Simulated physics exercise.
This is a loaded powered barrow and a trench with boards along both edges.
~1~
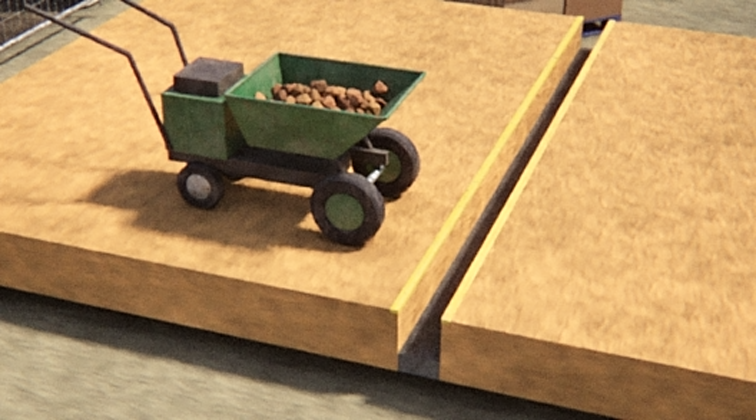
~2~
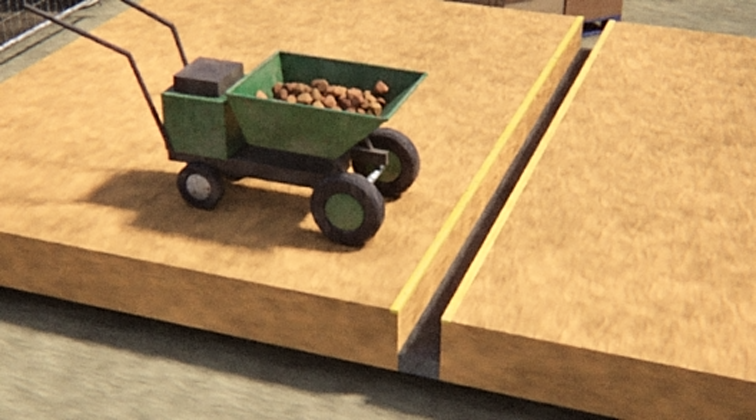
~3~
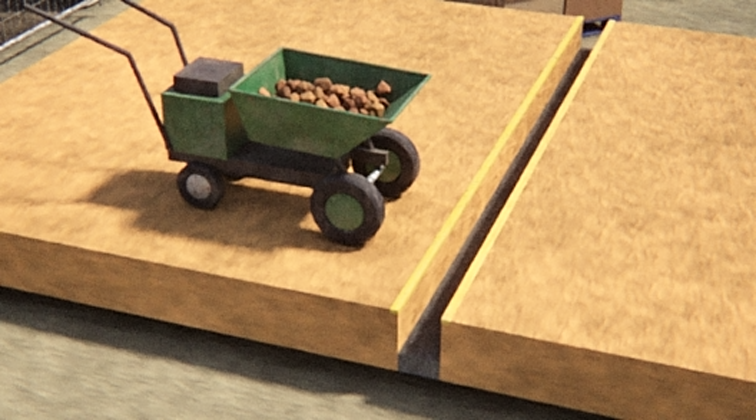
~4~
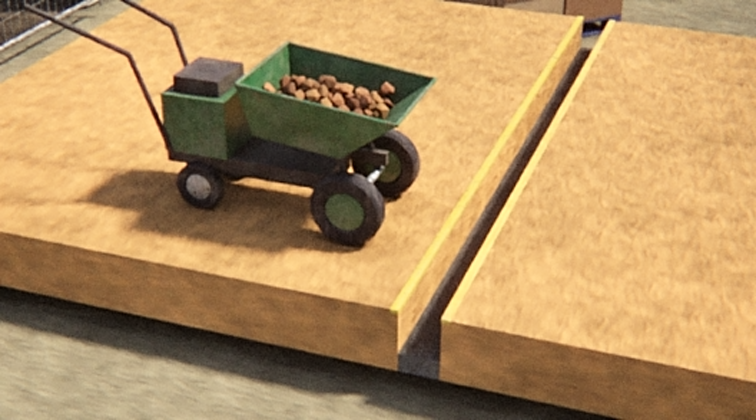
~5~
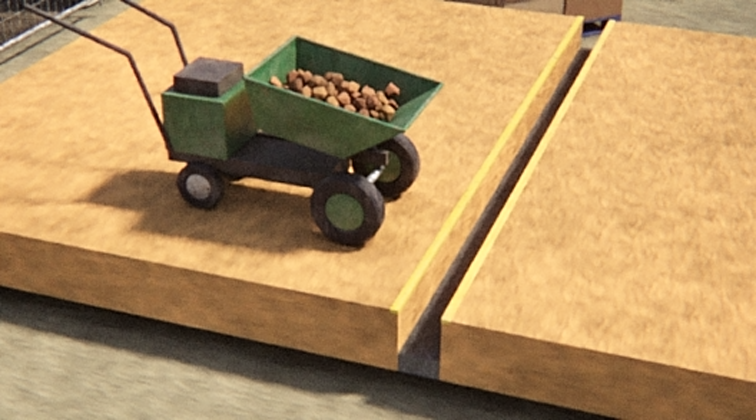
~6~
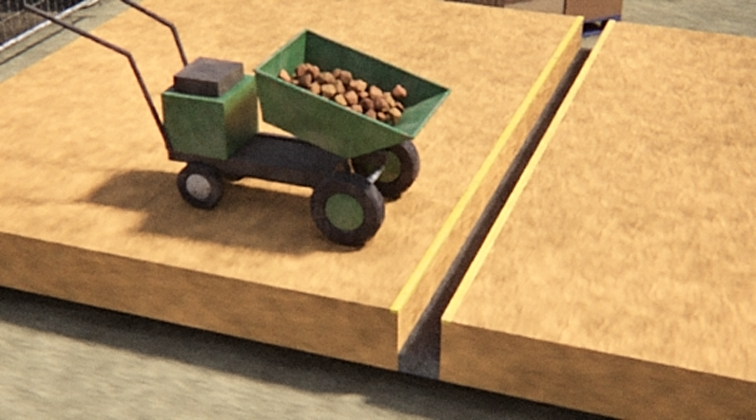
At first, a green powered barrow loaded with brown clods stands on a tan surface, its skip level, to the left of a narrow trench edged with yellow-topped boards. Then the skip's rear rises gradually and its front lip dips toward the right, until it is clearly tilted, while the wheels stay still and the clods remain inside.
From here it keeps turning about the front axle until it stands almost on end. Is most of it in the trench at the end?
It catches only the smaller part.
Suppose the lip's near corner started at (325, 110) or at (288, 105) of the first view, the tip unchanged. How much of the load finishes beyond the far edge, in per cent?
The first gives 10 %, the second 0 %.
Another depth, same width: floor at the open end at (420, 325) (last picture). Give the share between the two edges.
It comes to 20 per cent or so.
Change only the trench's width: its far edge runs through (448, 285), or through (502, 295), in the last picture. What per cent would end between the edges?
First some 0, then 90 per cent.
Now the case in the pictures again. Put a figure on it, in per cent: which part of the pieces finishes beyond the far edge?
Some 75 per cent.
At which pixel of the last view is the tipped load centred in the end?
At about (532, 239).
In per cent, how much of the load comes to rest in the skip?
Some 0 per cent.
Soon after the last picture, skip tipped steeply; all in the skip.
A little later, skip tipped right over; most in the skip; a small part in or heaped over the trench; a small part beyond it; a stray few falling.
Later still, skip tipped right over; a small part in the skip; about a quarter in or heaped over the trench; most beyond it.
By the end, skip tipped right over; about a quarter in or heaped over the trench; most beyond it.
